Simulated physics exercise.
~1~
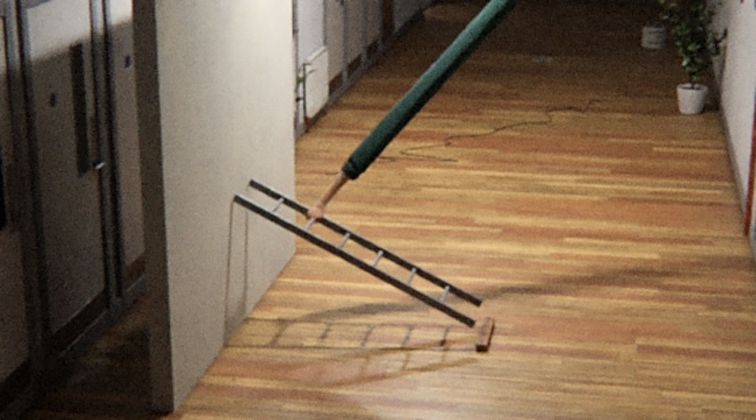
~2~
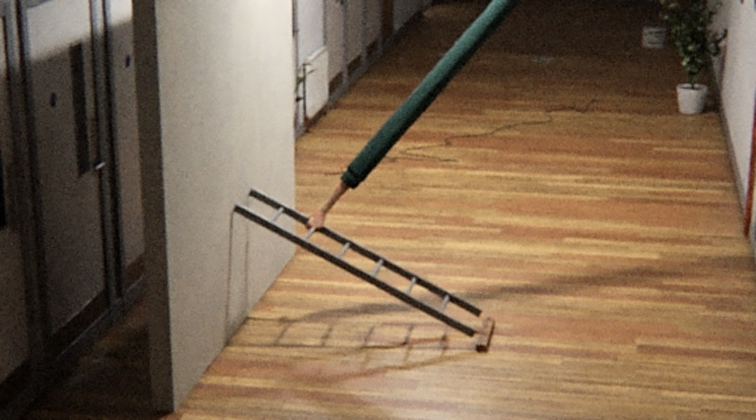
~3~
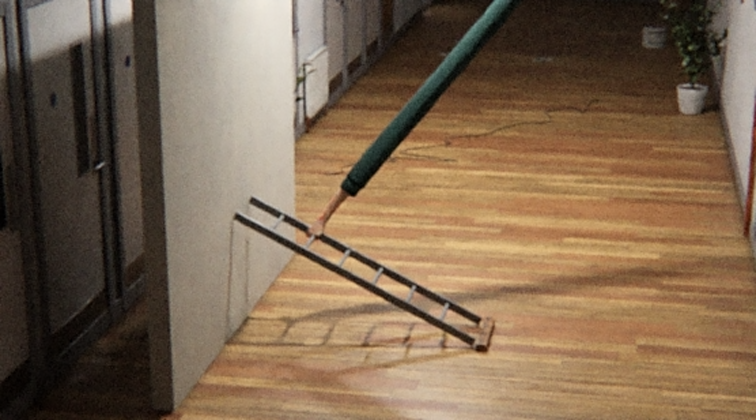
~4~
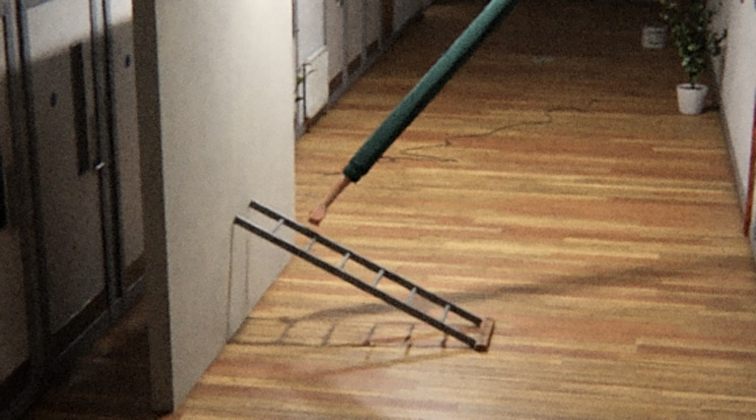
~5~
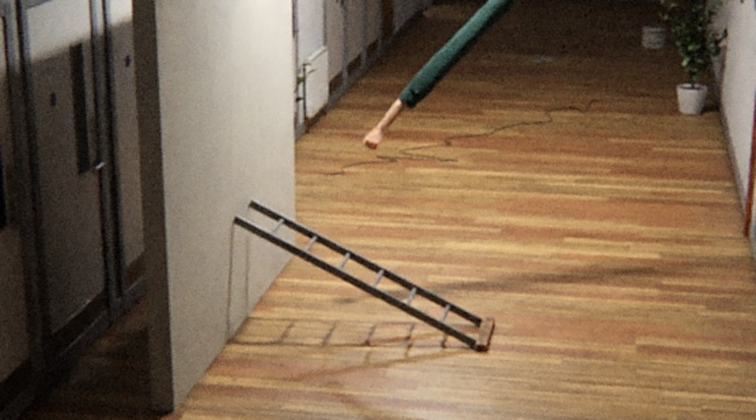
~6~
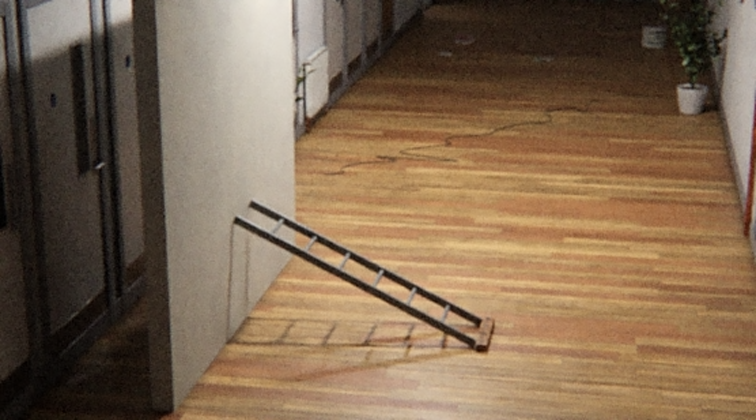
A grey ladder was lowered a little by a green-sleeved hand until it leaned at a low slant against a pale wall, its foot by a wooden strip on the floor. The hand let go and drew away, and the ladder stayed put.
